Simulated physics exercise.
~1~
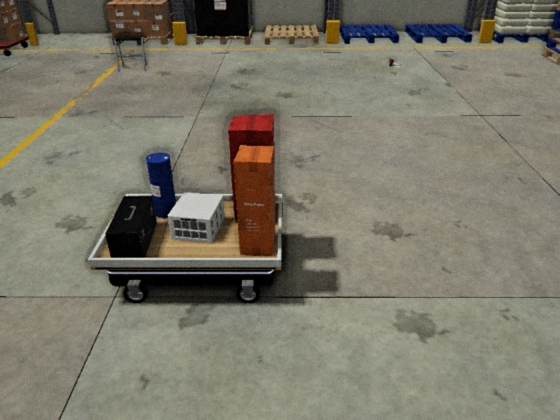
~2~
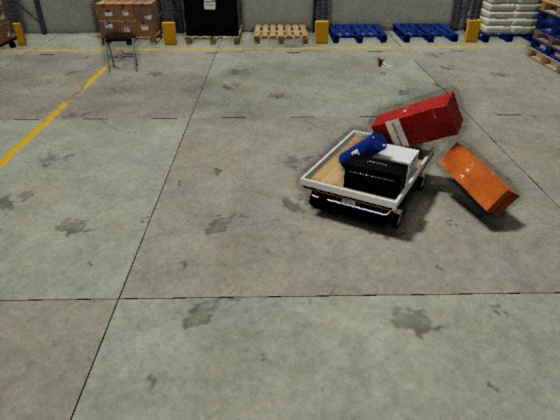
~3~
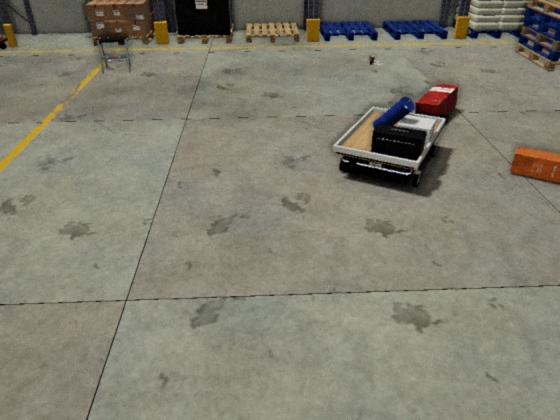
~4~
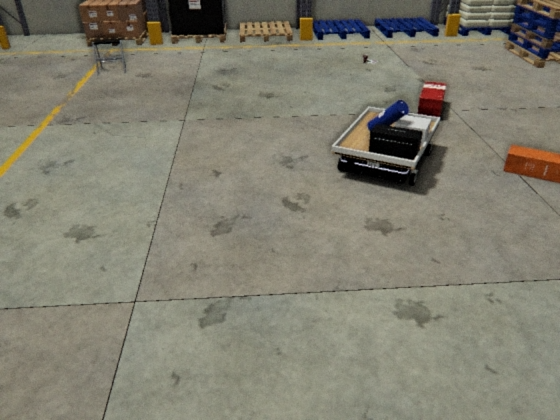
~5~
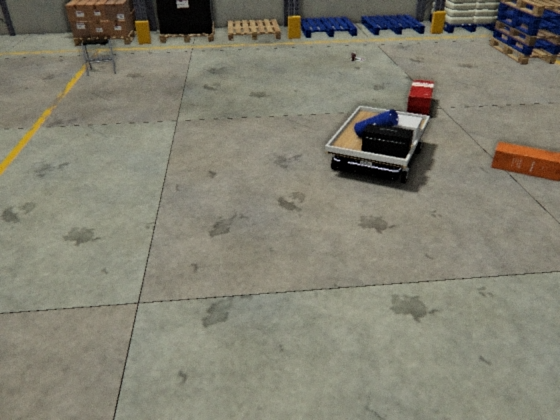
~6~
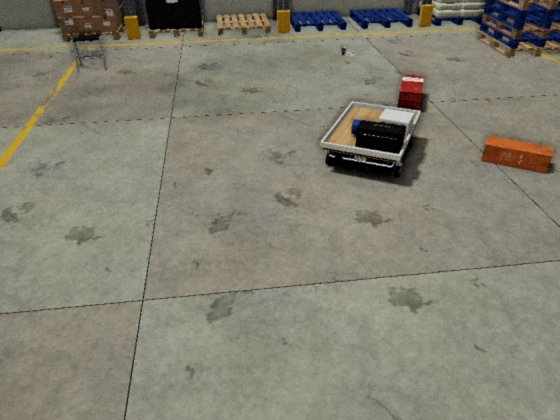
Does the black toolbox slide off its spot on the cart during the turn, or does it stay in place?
The black toolbox stays in its place on the cart, even though the red and orange boxes end up on the floor.
